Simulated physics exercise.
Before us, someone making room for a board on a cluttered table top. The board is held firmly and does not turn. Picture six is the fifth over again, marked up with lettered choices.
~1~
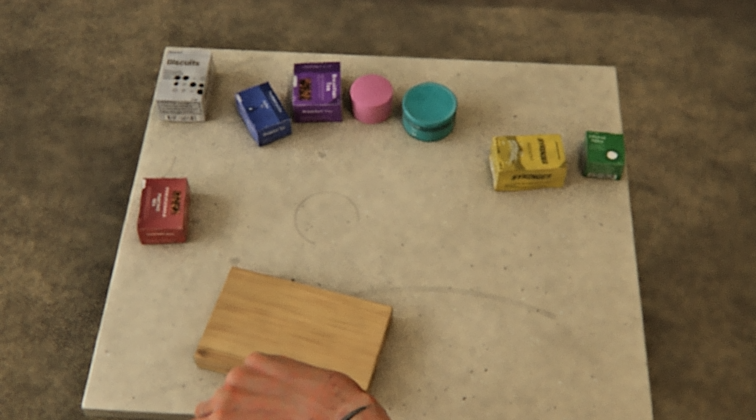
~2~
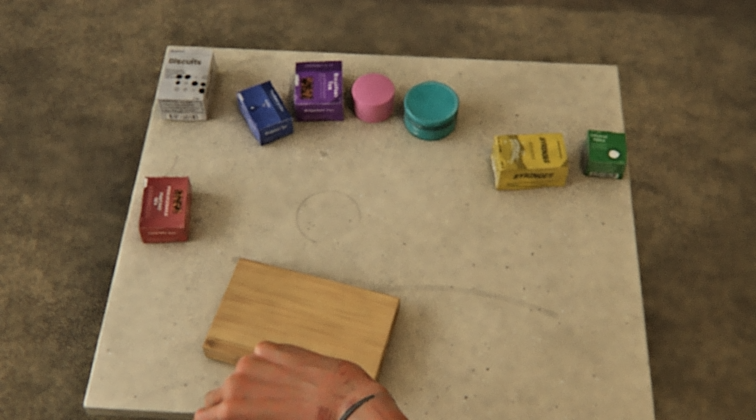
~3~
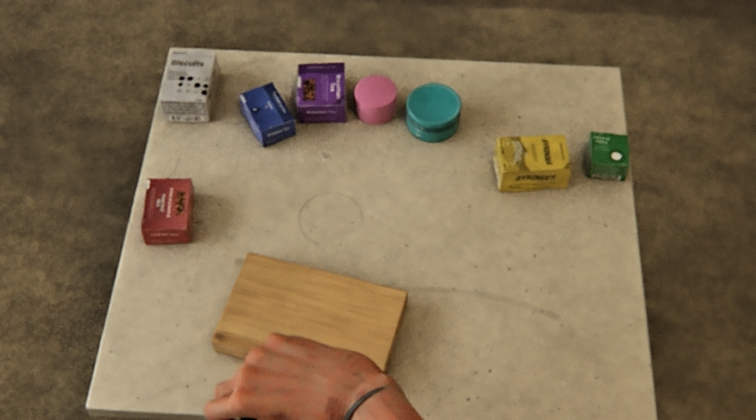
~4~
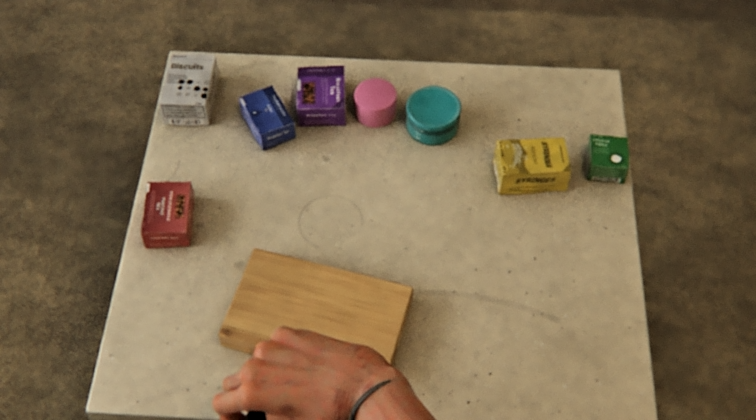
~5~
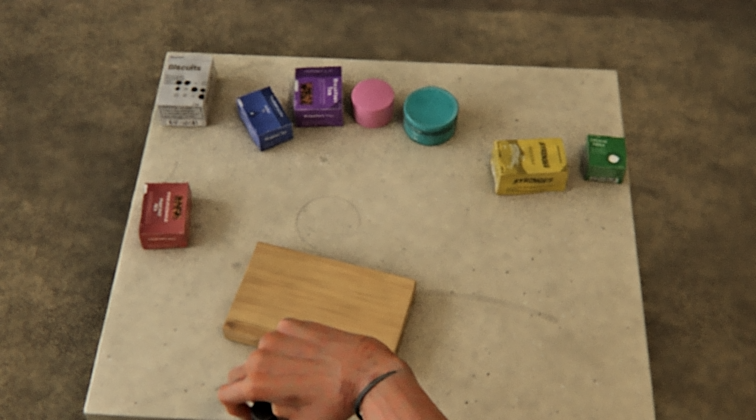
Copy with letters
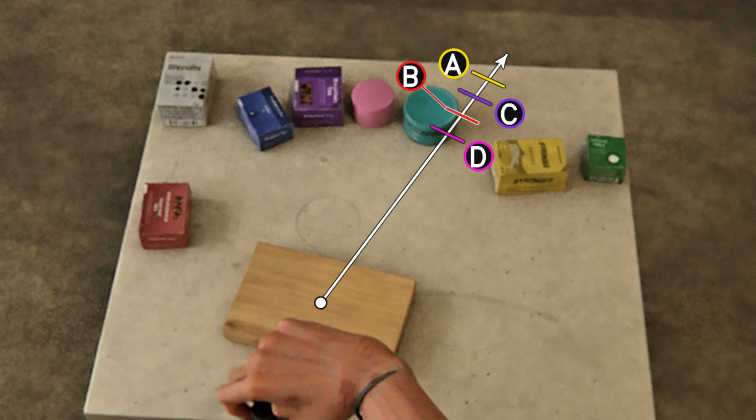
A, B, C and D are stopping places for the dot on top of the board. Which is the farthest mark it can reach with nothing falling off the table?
Mark B.
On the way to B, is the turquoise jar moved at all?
Yes.
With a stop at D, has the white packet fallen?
No.
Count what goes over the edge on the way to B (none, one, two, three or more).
By then, none.
On the marked copy, A at (488, 79); B at (461, 116); C at (475, 97); D at (448, 134); the arrow from (321, 303) to (507, 55); the white dot at (321, 303).
With B. Early on, board (375, 236); green box (605, 159); white packet (188, 91).
Further on, board (425, 170); turquoise jar (434, 110); yellow box (545, 160).
At the end, board (461, 123); green box (621, 161); pink pot (389, 59); nothing has fallen.
As for the rest, A drops the green box and turquoise jar; C drops the turquoise jar; D is safe but short.
